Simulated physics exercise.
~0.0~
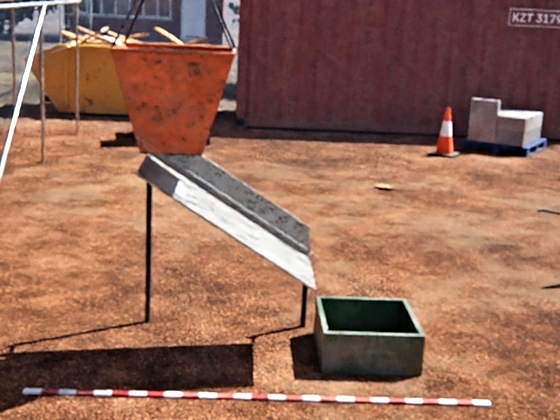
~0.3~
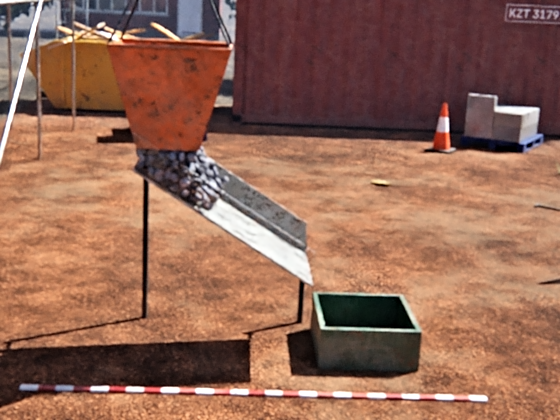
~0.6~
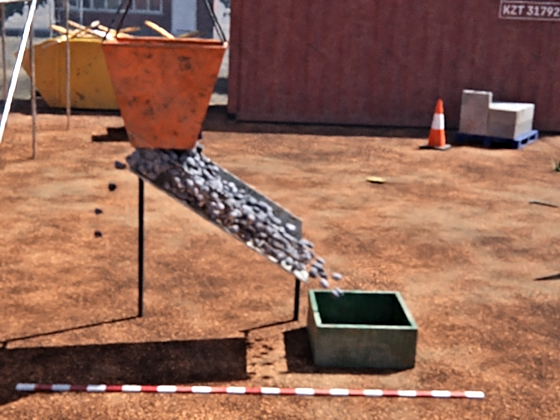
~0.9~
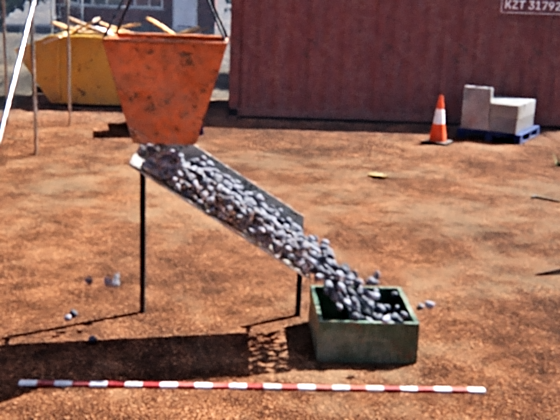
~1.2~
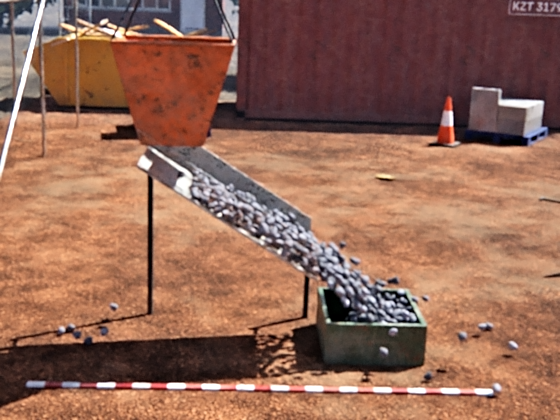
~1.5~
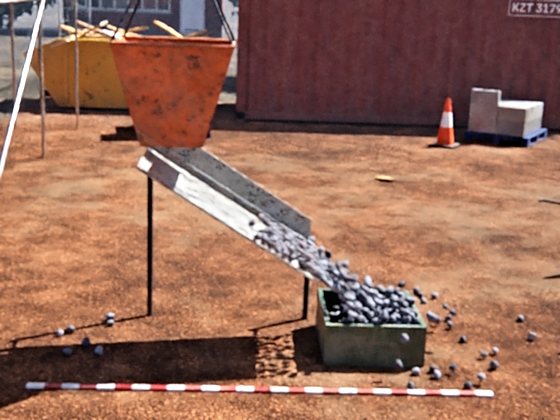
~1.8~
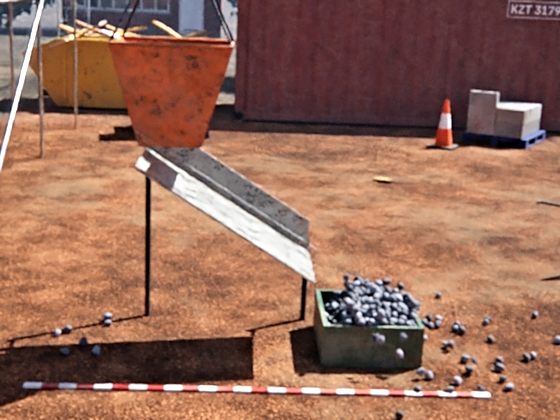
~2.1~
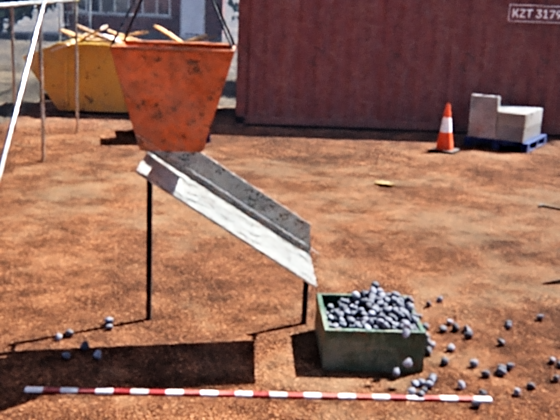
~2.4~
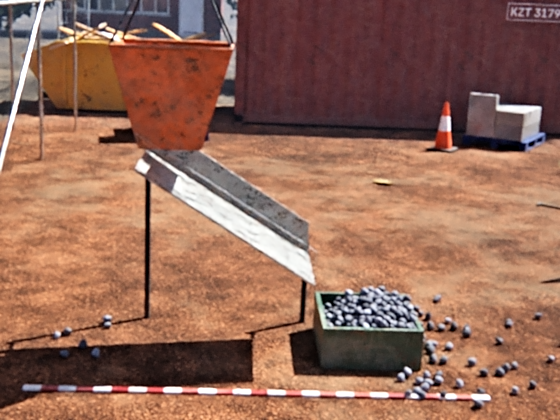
Round grey stones poured from the bottom of a hanging orange skip, slid down a sloping metal chute and heaped up in a green bin, filling it, while some scattered on the reddish ground, mostly to the right with a few left under the chute.
